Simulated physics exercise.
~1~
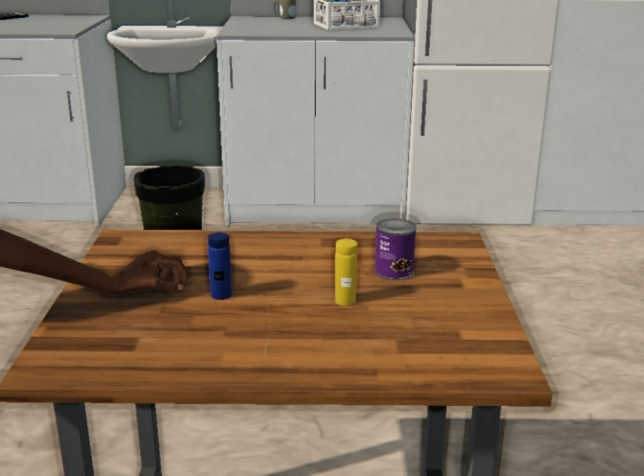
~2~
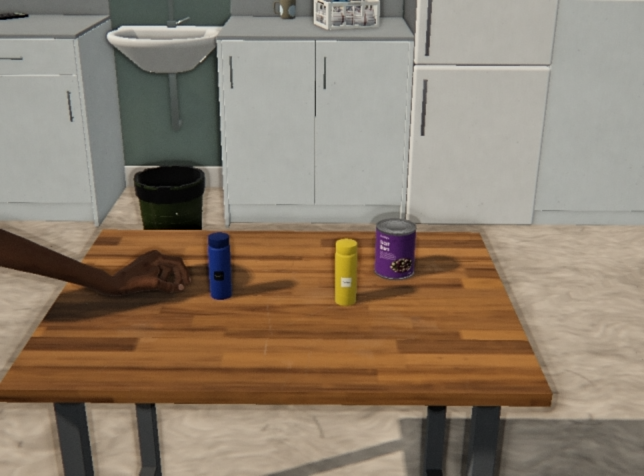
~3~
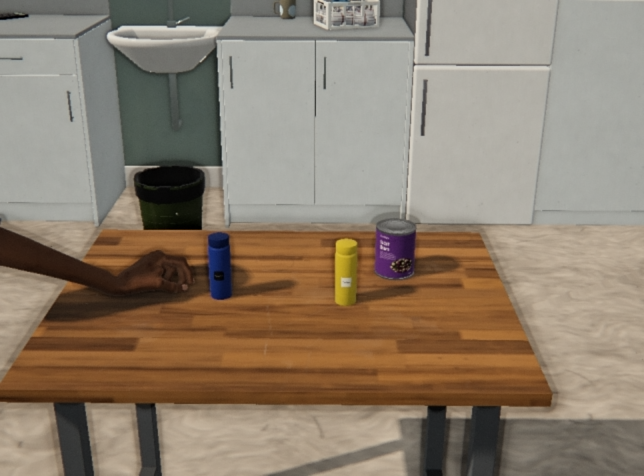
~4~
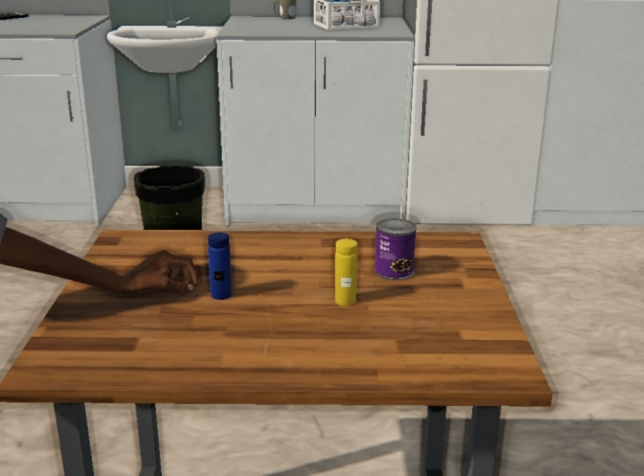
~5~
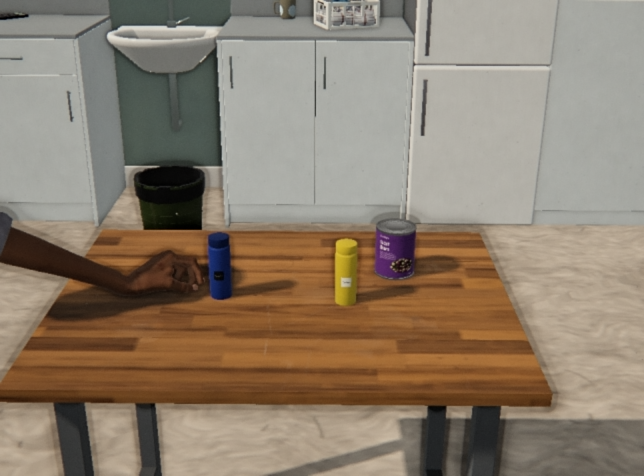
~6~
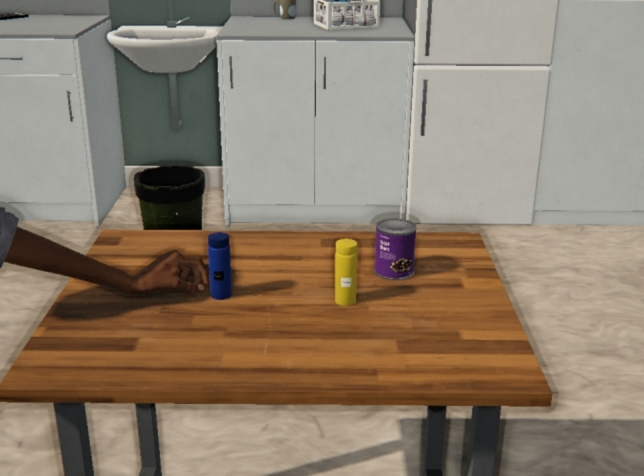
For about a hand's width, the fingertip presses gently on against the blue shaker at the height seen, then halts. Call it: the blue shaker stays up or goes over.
Stays up.
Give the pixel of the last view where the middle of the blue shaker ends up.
Around (283, 267).
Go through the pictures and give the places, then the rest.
Blue shaker (220, 266), in the first frame.
Blue shaker (220, 266), in the second frame.
Blue shaker (220, 266), in the third frame.
Blue shaker (220, 266), in the fourth frame.
Blue shaker (220, 266), in the fifth frame.
Blue shaker (220, 266), in the sixth frame.
Then, 0.40 s later than the last frame, blue shaker moved about its own width near (240, 266).
Then, 0.90 s later than the last frame, blue shaker moved well along near (269, 266).
When it is over, moved from the start, blue shaker. End places, in pixels of the last picture, blue shaker near (283, 267).
